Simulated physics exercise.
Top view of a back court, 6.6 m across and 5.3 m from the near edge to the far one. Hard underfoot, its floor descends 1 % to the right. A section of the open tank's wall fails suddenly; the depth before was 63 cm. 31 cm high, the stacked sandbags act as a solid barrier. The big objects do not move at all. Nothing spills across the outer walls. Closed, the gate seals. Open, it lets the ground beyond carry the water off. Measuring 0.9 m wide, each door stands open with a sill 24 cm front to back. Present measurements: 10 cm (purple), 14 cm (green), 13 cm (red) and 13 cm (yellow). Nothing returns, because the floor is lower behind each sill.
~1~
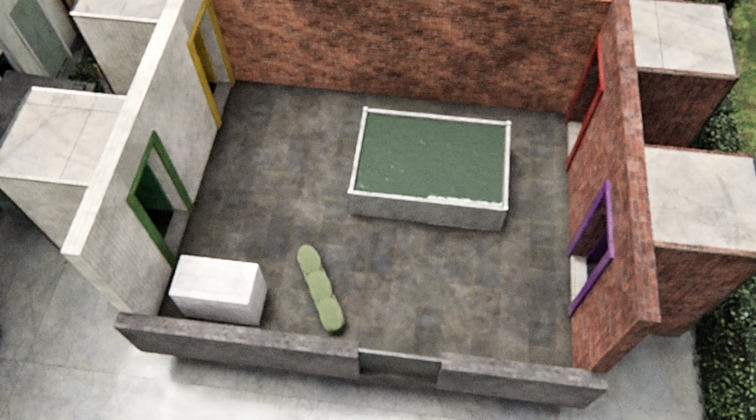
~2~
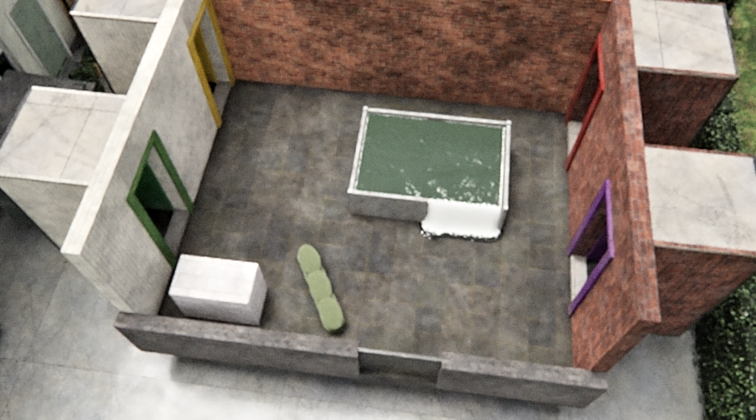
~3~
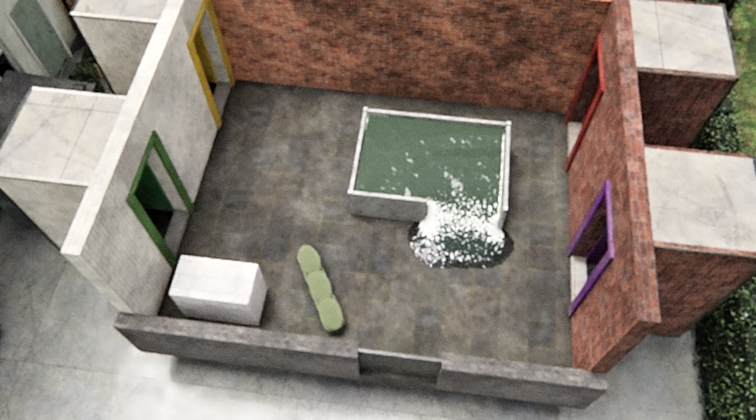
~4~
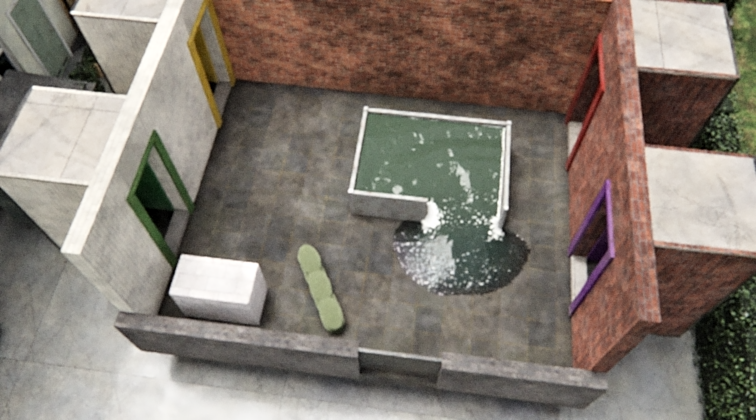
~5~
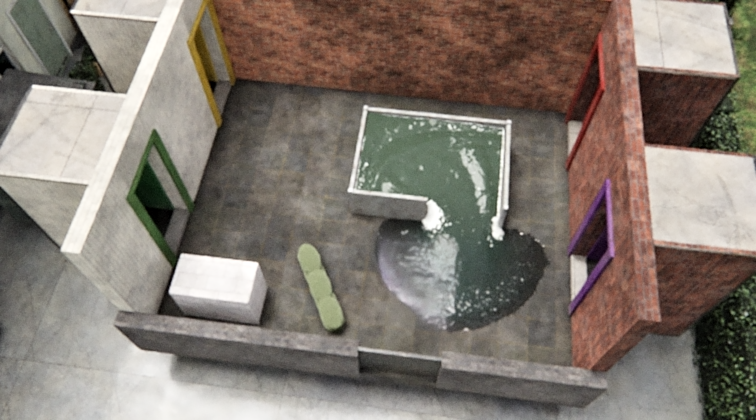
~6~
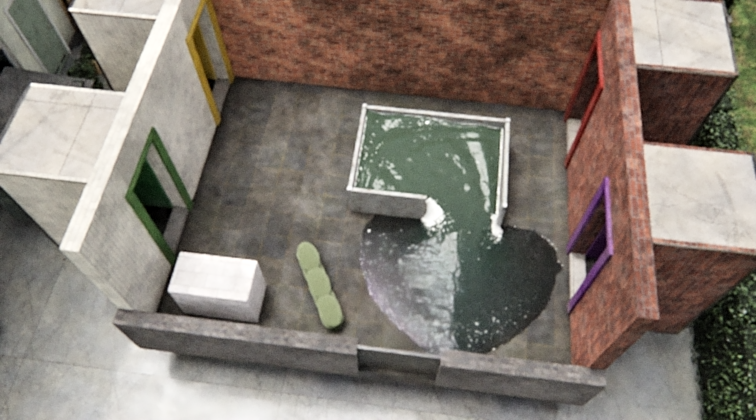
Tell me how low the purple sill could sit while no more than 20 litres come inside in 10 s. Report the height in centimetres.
At least 17 cm or so.
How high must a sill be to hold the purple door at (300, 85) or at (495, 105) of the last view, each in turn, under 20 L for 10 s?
Around 7.0 and 10.0 cm respectively.
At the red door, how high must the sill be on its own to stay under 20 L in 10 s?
Red: Roughly 9.5 cm.
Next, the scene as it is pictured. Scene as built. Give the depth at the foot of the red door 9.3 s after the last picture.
Depth: Near 13.5 cm.
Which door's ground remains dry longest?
It's the yellow door.
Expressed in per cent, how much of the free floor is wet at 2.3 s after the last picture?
I'd say near 35 percent.
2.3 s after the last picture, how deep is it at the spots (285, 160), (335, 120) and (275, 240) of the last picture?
Around 0 cm, 0 cm and 1 cm.
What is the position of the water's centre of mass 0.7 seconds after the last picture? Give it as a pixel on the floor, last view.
Near (440, 217).
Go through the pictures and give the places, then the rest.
Still water, 63 cm deep, in the open tank at (432, 159); the purple door at (588, 256) is dry, in the first frame.
The front is at (427, 232), 0.2 m from the gap at (462, 218); 0.2 m2 of floor is wet, 63 cm left at the back, in the second frame.
Water pours out at (462, 219) and has run 0.8 m, to (435, 262); about 10 cm deep outside, 63 cm at the back, in the third frame.
The front is at (436, 288), 1.3 m from the gap at (462, 219); 2.0 m2 of floor is wet, 63 cm left at the back, in the fourth frame.
The front is at (440, 323), 1.9 m from the gap at (462, 218); 3.5 m2 of floor is wet, 58 cm left at the back, in the fifth frame.
The gap is at (461, 216), the front 2.4 m out at a hidden place; the back of the open tank holds 52 cm; 0.5 m in a straight line remain to the purple door at (586, 253), in the sixth frame.
Then, 0.7 s after the last picture water covers 25 % of the floor, deepest (34 cm) near (565, 382); 9 cm at the purple door, 0 litres in over its 10 cm sill.
Then, 2.3 s after the last picture water covers 35 % of the floor, deepest (28 cm) near (496, 307); 20 cm at the purple door, 22 litres in over its 10 cm sill.
Then, 9.3 s after the last picture water covers 95 % of the floor, deepest (14 cm) near (380, 124); 12 cm at the purple door, 124 litres in over its 10 cm sill.
At the purple door as built, the water peaked near 20 cm, 2.3 s after the last picture.
With a sill of 13.5 cm, 53 litres would have come in within the 10 s; with 18.5 cm, 9 litres. So under 20 litres takes about 17 cm.
